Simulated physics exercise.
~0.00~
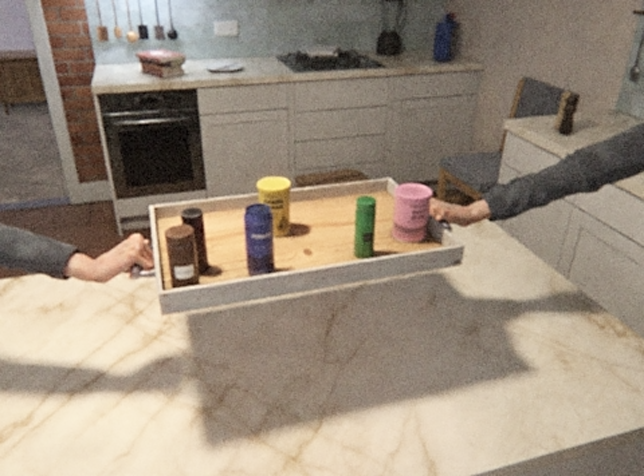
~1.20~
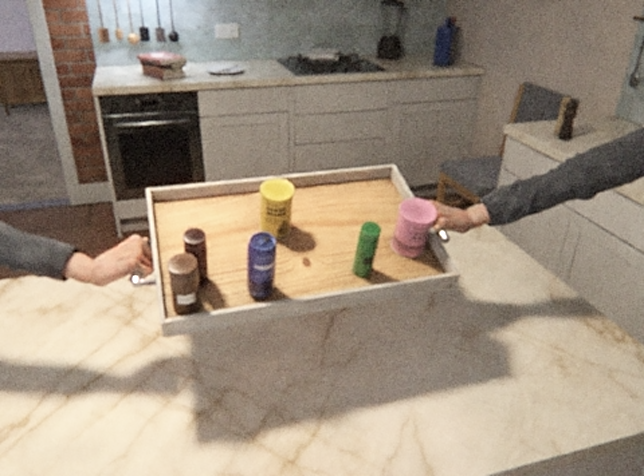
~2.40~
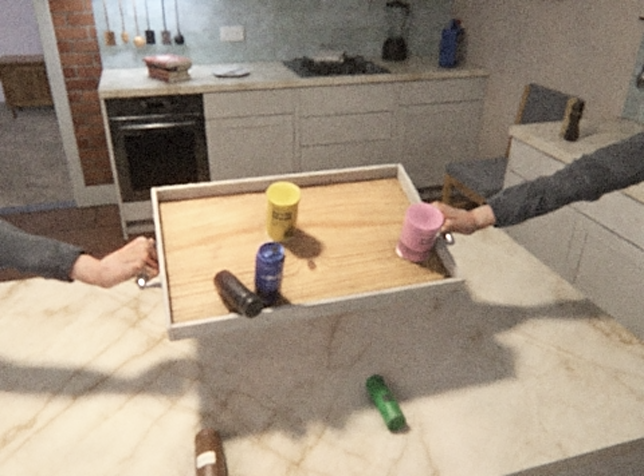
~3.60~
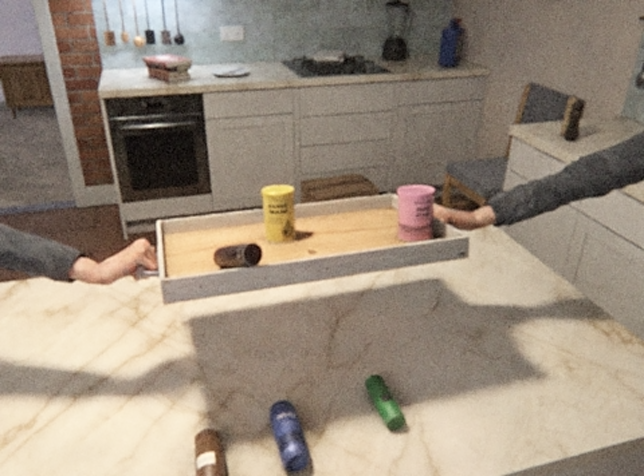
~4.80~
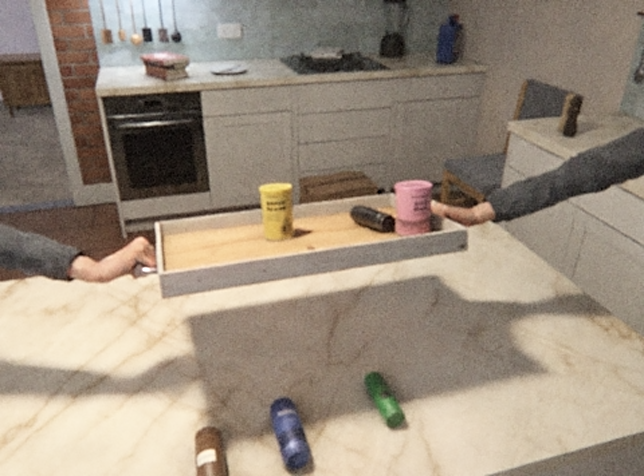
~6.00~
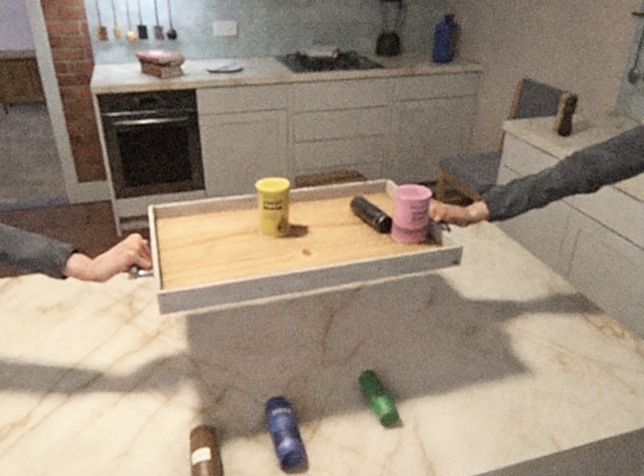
We see two hands tilt a tray of six containers toward the viewer, dropping the brown, green and blue ones onto the marble counter, then tip it back and level it, leaving the yellow and pink tins standing and the black shaker lying near the pink one.
